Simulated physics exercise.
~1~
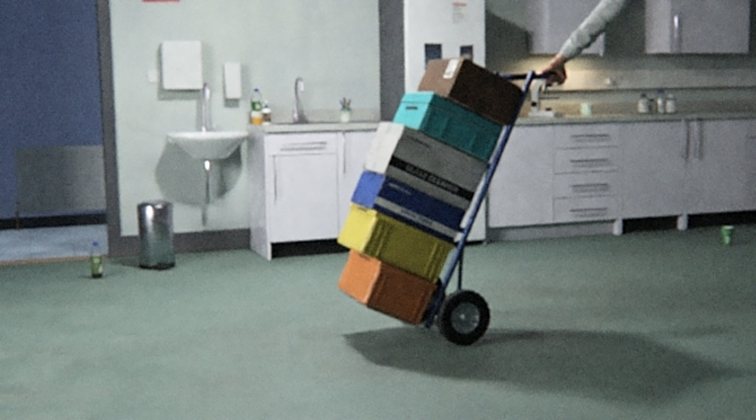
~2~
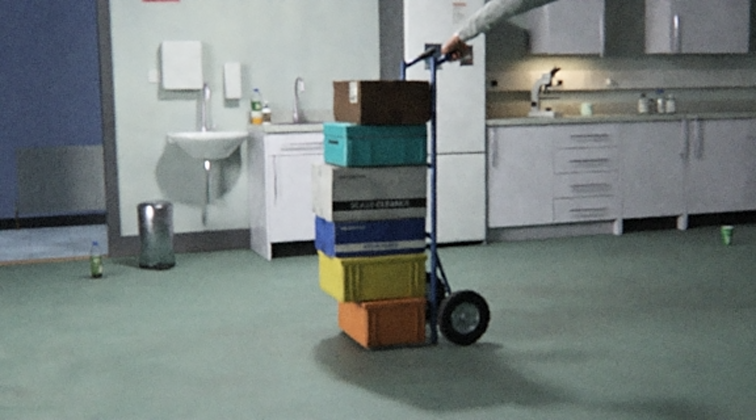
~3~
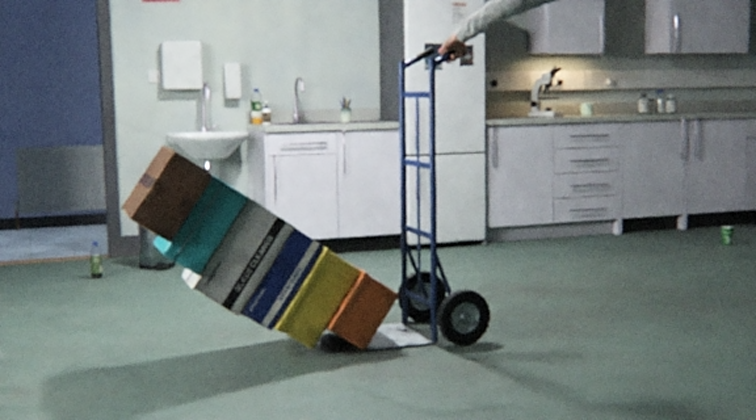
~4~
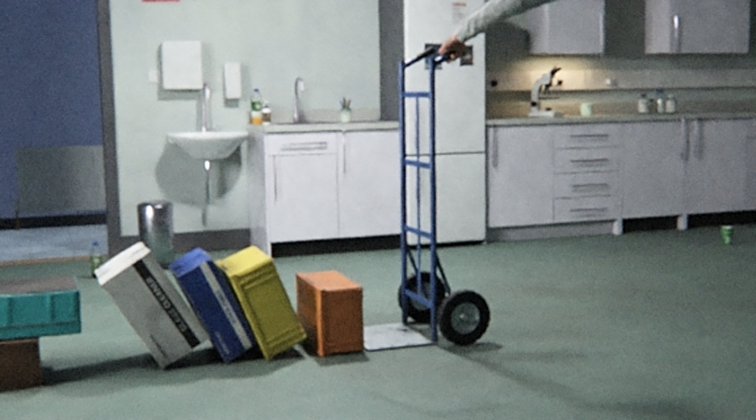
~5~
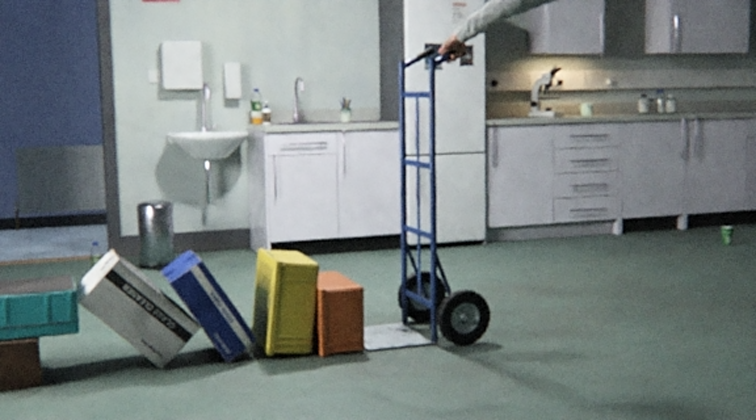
A stacked hand truck is tipped upright by a hand, and its boxes topple left.
